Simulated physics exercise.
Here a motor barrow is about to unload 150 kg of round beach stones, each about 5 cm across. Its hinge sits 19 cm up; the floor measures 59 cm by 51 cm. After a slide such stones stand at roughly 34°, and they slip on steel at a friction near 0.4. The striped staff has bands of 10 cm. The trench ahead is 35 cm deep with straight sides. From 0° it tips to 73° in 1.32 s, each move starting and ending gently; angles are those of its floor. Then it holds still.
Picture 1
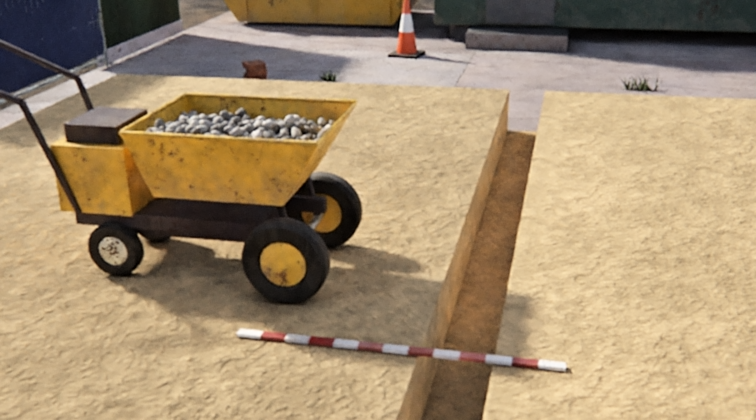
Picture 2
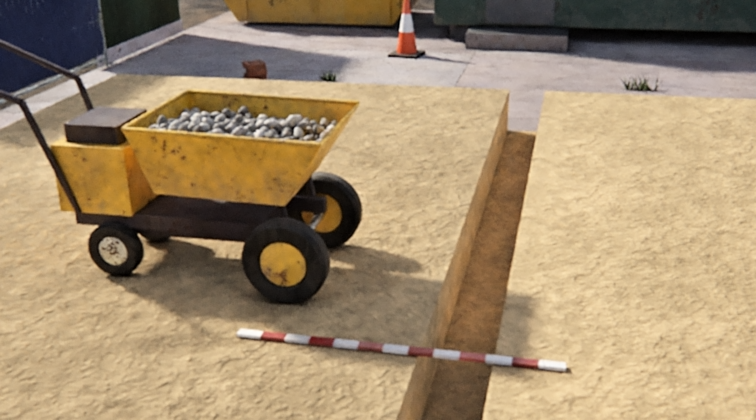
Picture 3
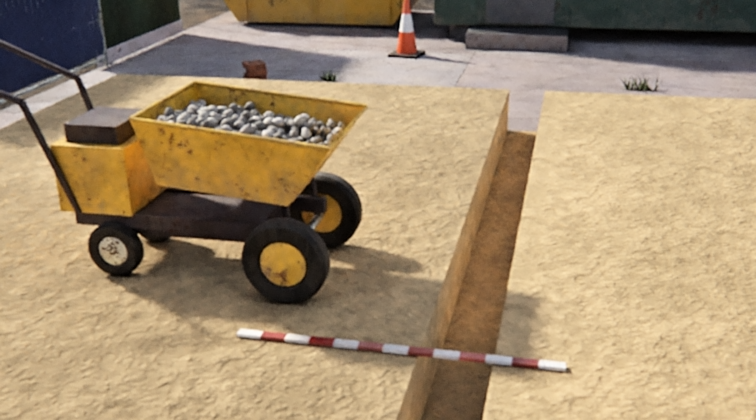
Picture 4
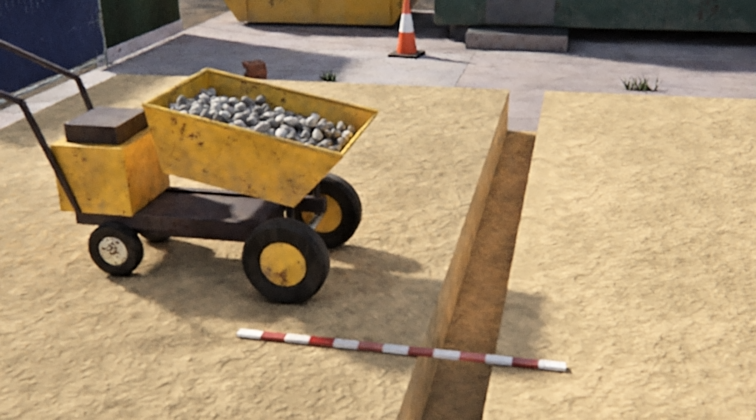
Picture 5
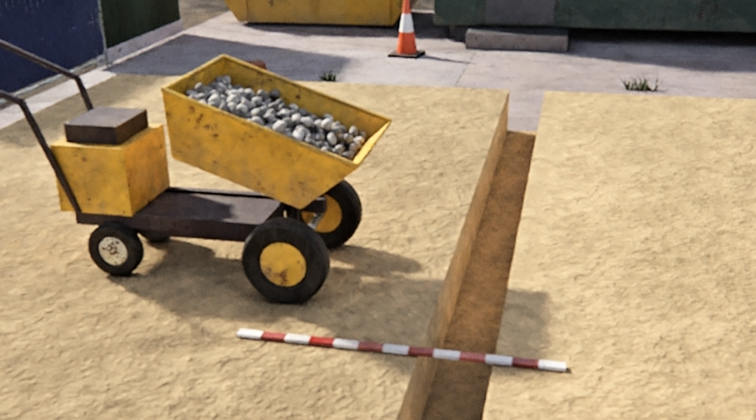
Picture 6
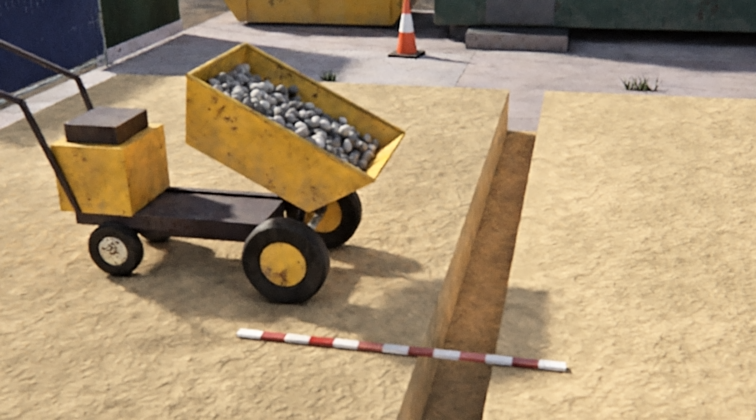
A yellow motor barrow's skip, loaded with grey stones, rose at its back end and tilted steadily steeper toward the narrow trench on the right, while its wheels and the red-and-white staff stayed still.
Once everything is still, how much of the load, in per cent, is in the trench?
Close to 93 in a hundred.
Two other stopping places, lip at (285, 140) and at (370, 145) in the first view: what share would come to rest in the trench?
Near 80 per cent from the first place, 45 from the second.
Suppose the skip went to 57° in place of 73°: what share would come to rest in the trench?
In that case some 55 per cent.
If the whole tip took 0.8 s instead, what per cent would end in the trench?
It would be near 80 per cent.
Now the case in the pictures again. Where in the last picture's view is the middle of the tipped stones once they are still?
Around (476, 329).
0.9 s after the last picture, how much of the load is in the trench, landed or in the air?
About 45 per cent by then.
Then, 0.4 s after the last picture the floor is at 62°, 100 % in the skip; the foremost stones are at (429, 221).
Then, 0.9 s after the last picture the floor is at 73°, 49 % in the skip, 1 % short of the trench, 45 % in the trench, 5 % past the trench; the foremost stones are at (557, 300).
Then, 1.2 s after the last picture the floor is at 73°, 21 % in the skip, 1 % short of the trench, 70 % in the trench, 7 % past the trench; the foremost stones are at (656, 319).
Then, 3.2 s after the last picture the floor is at 73°, 0 % in the skip, 93 % in the trench, 7 % past the trench; the foremost stones are at (730, 333).
